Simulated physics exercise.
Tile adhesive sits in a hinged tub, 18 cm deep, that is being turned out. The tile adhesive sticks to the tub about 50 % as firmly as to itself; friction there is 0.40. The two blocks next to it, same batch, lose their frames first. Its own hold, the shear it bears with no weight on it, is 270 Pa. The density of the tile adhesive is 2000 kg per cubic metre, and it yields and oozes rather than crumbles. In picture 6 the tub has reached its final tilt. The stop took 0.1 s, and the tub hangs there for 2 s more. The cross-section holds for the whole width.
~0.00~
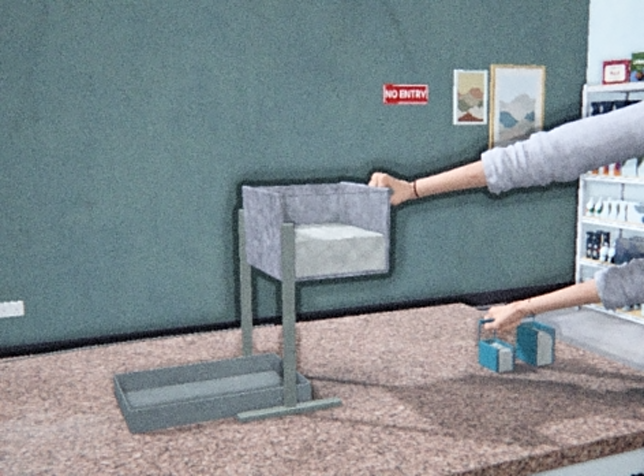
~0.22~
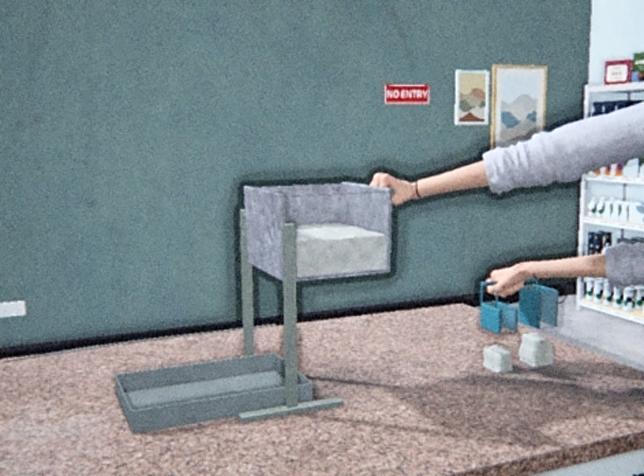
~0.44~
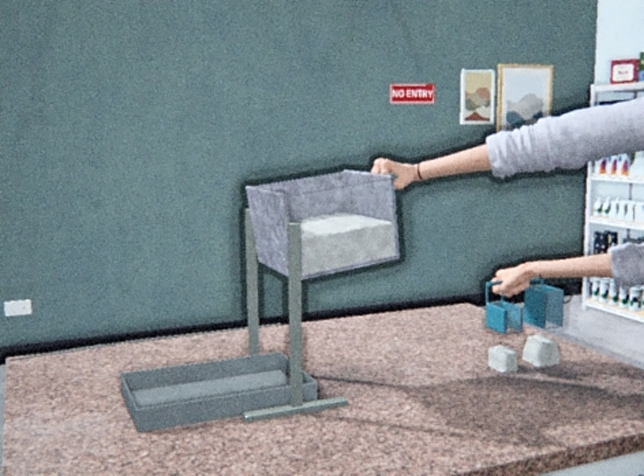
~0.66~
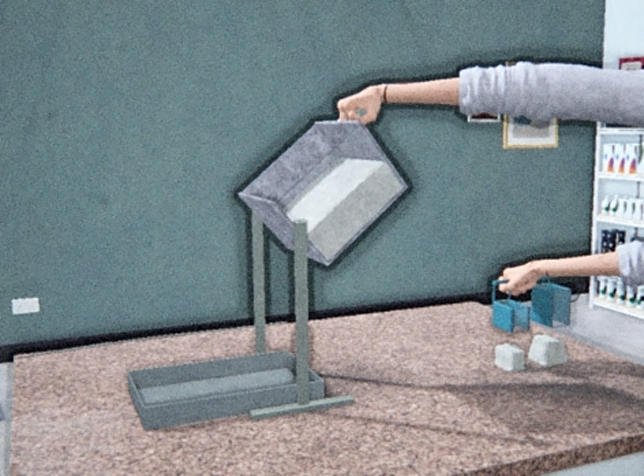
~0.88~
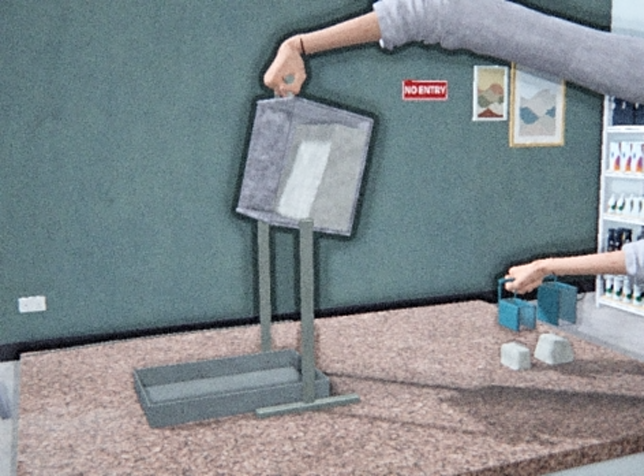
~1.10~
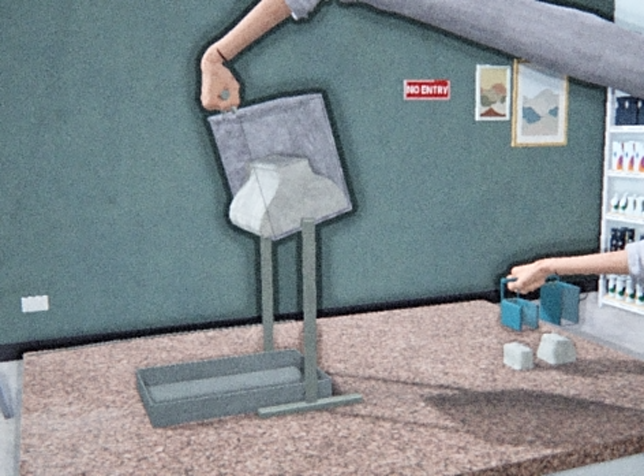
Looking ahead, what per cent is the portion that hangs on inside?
It comes to some 24 %.
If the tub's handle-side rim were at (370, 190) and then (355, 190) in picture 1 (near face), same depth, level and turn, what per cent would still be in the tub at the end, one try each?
In that order: 30 %, 40 %.
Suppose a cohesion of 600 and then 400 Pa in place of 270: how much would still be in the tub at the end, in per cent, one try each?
In that order: 45 %, 35 %.
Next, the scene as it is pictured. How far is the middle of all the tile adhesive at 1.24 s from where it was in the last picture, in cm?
Some 9 cm.
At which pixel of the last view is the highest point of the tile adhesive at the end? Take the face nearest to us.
Around (306, 206).
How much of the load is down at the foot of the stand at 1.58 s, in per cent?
Near 60 %.
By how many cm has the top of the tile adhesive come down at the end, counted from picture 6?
About 10 cm.
After 1.24 s, the tub is at 106 degrees and holds 52 %.
After 1.41 s, the tub is at 106 degrees and holds 36 %.
After 1.58 s, the tub is at 106 degrees and holds 31 %.
After 1.75 s, the tub is at 106 degrees and holds 29 %.
After 3.10 s, the tub is at 106 degrees and holds 24 %.
